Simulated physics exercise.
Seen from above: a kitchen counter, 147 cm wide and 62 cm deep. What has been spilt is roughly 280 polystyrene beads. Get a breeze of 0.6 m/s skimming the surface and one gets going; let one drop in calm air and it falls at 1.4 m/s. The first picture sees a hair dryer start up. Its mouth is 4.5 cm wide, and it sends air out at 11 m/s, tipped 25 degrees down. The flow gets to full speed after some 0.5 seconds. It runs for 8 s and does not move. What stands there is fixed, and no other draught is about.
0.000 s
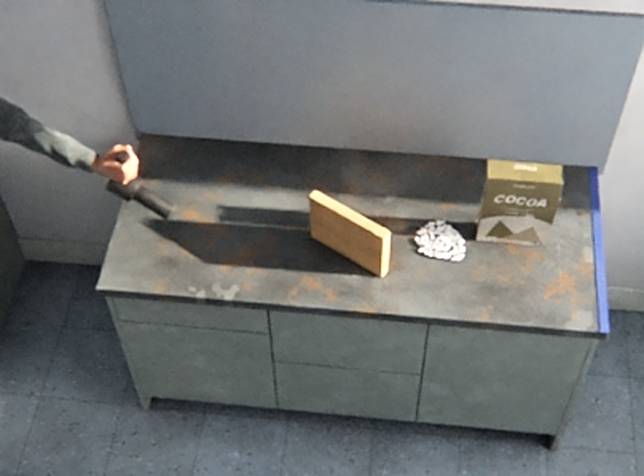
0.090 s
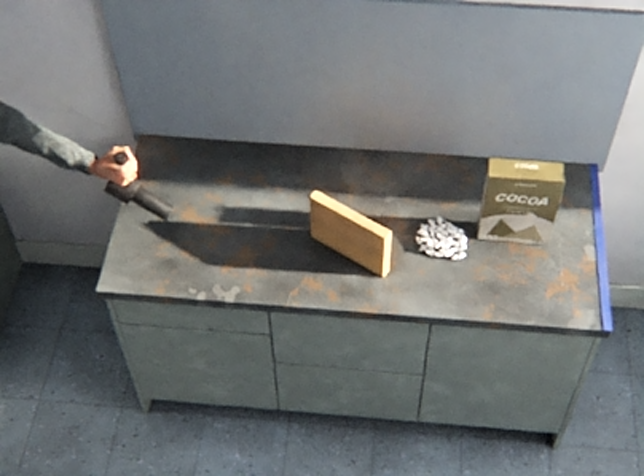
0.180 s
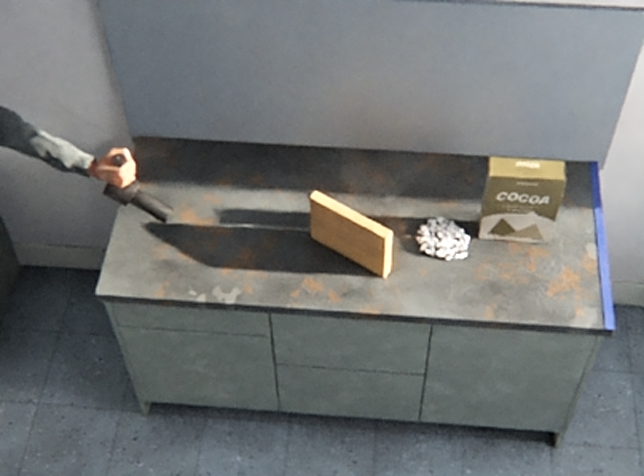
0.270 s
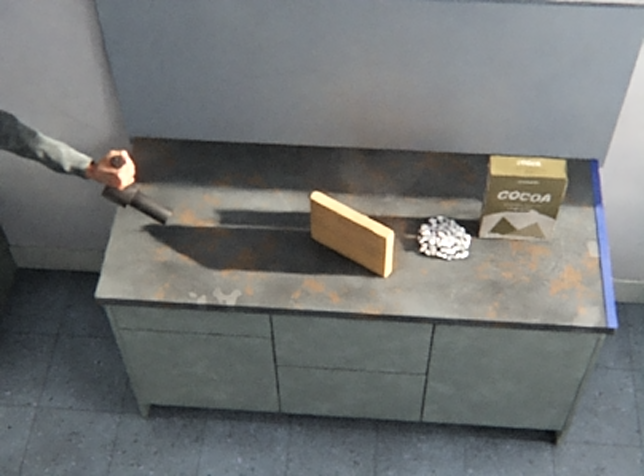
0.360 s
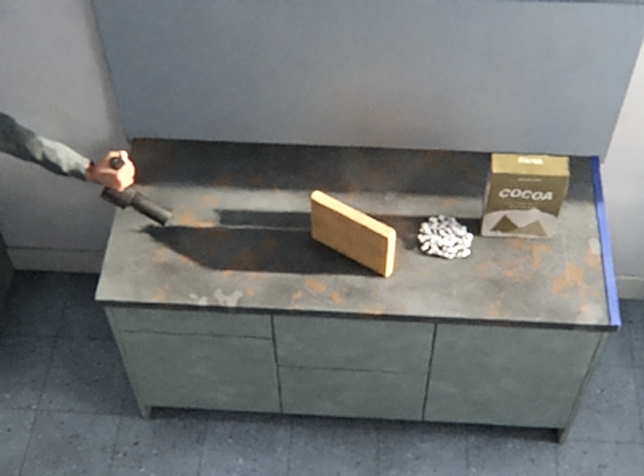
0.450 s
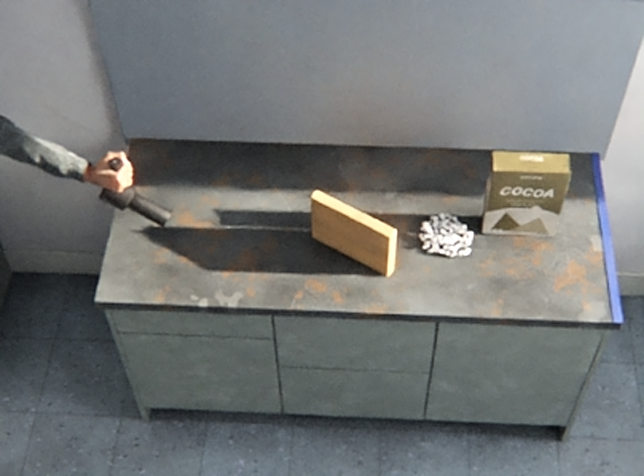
A kitchen counter with grey-green drawers and a dark, rust-mottled top stands against a pale wall, seen from above. At left a hand holds a dark hair dryer pointed down and to the right, with an upright tan board near the middle, a small heap of white beads beyond it, an olive cocoa carton, and a blue right edge. Nothing on the counter visibly moves, while the camera shifts very slightly.
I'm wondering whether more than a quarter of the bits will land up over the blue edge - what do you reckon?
The share over that edge stays at or under a quarter.
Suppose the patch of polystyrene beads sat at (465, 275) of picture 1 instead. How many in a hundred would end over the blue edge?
Then roughly 30 percent would end up there.
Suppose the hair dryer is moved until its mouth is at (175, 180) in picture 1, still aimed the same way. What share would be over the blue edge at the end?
Result: Approx. 100 %.
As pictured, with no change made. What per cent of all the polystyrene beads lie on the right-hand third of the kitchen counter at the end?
Near 80 per cent at the end.
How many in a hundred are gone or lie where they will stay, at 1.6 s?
Roughly 5 % of them.
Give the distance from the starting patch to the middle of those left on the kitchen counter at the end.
The middle is roughly 5 cm from where it started.
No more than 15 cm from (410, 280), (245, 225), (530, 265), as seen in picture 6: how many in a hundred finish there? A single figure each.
First spot near 15 %, second near 0 %, third near 15 %.
After 1.6 s, 95 % are on the move or not yet settled, 0 % are over the blue edge; the middle of those still in play is near (454, 236).
After 2.6 s, 89 % are on the move or not yet settled, 2 % are over the blue edge; the middle of those still in play is near (464, 240).
After 4.4 s, 76 % are on the move or not yet settled, 8 % are over the blue edge; the middle of those still in play is near (466, 239).
After 8.0 s, at the end, 11 % are over the blue edge; the middle of those still in play is near (469, 243).
